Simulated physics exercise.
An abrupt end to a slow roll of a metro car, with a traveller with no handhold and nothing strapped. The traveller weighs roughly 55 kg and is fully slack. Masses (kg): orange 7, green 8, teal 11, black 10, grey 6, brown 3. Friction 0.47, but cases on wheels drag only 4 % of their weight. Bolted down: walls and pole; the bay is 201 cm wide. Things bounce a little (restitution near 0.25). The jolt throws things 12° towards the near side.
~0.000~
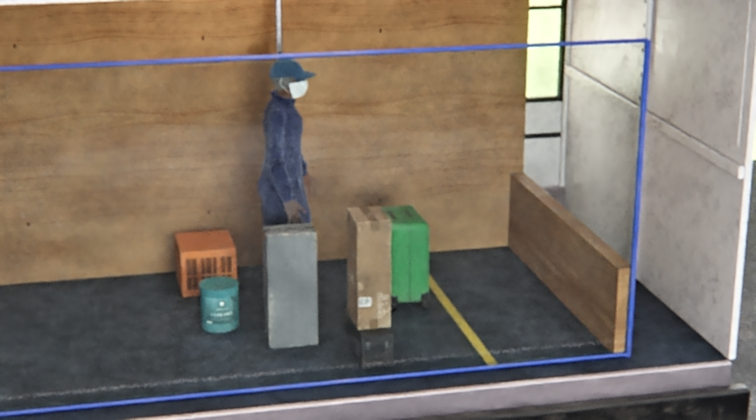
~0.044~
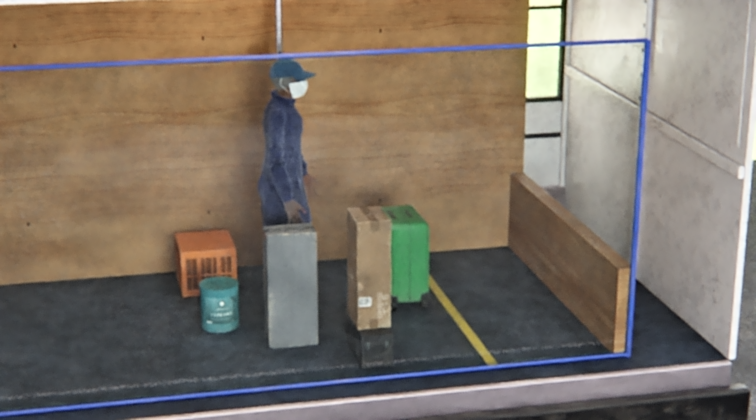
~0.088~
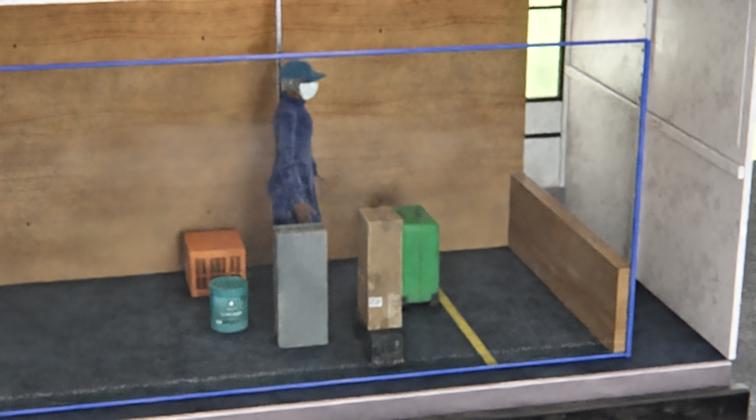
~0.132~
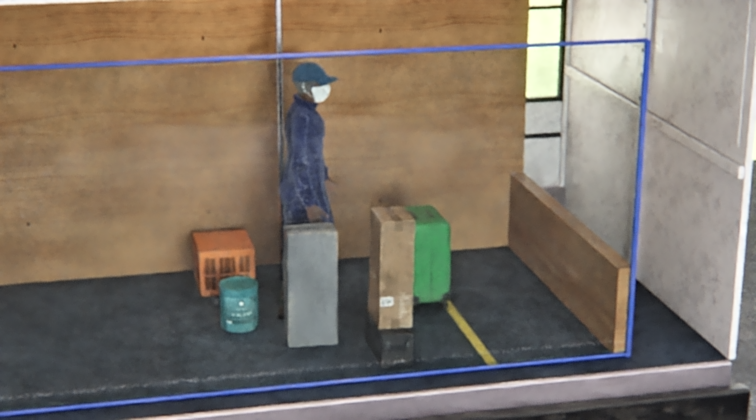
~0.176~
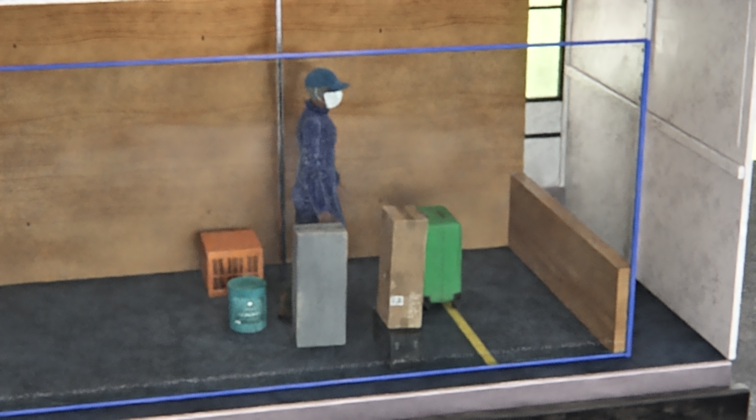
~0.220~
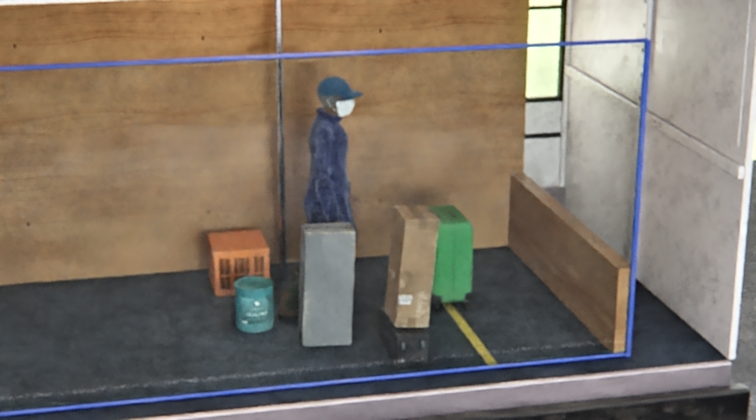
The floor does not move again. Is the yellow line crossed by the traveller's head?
Here the traveller's head gets past the yellow line.
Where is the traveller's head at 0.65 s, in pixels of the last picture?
Near (472, 215).
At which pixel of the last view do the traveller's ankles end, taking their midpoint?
Near (337, 281).
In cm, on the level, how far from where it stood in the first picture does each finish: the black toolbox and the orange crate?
Black toolbox 25, orange crate 30.
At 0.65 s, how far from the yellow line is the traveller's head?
About 10 cm past it.
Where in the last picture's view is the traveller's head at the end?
Near (519, 289).
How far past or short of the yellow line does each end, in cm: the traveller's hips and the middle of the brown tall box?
Traveller's hips 10 past, brown tall box 20 past.
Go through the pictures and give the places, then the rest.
The first frame shows traveller's head (284, 89), black toolbox (369, 336), traveller's hips (282, 179), yellow line (489, 359).
The second frame shows traveller's head (284, 89), black toolbox (369, 336), traveller's hips (282, 179).
The third frame shows traveller's head (294, 89), black toolbox (379, 336), traveller's hips (292, 180).
The fourth frame shows traveller's head (306, 92), black toolbox (388, 336), traveller's hips (303, 183).
The fifth frame shows traveller's head (319, 98), black toolbox (397, 336), traveller's hips (315, 188).
The sixth frame shows traveller's head (331, 106), black toolbox (403, 336), traveller's hips (327, 196), yellow line (489, 359). Everything loose set off at about 1.7 m/s.
After 0.40 s the traveller's head is 43 cm short of the yellow line, near (381, 160) in the last picture's view.
After 0.65 s the traveller's head is 12 cm past the yellow line, near (472, 215) in the last picture's view; the black toolbox 41 cm short of the yellow line, tilted 0°.
After 1.05 s the traveller's head is 42 cm past the yellow line, near (522, 288) in the last picture's view; the black toolbox 41 cm short of the yellow line, tilted 0°.
By 1.8 s, orange crate stops short of the yellow line; green wheeled case crosses the yellow line; teal bucket stops short of the yellow line; black toolbox stops short of the yellow line; brown tall box crosses the yellow line; traveller's hips cross the yellow line; traveller's head crosses the yellow line.
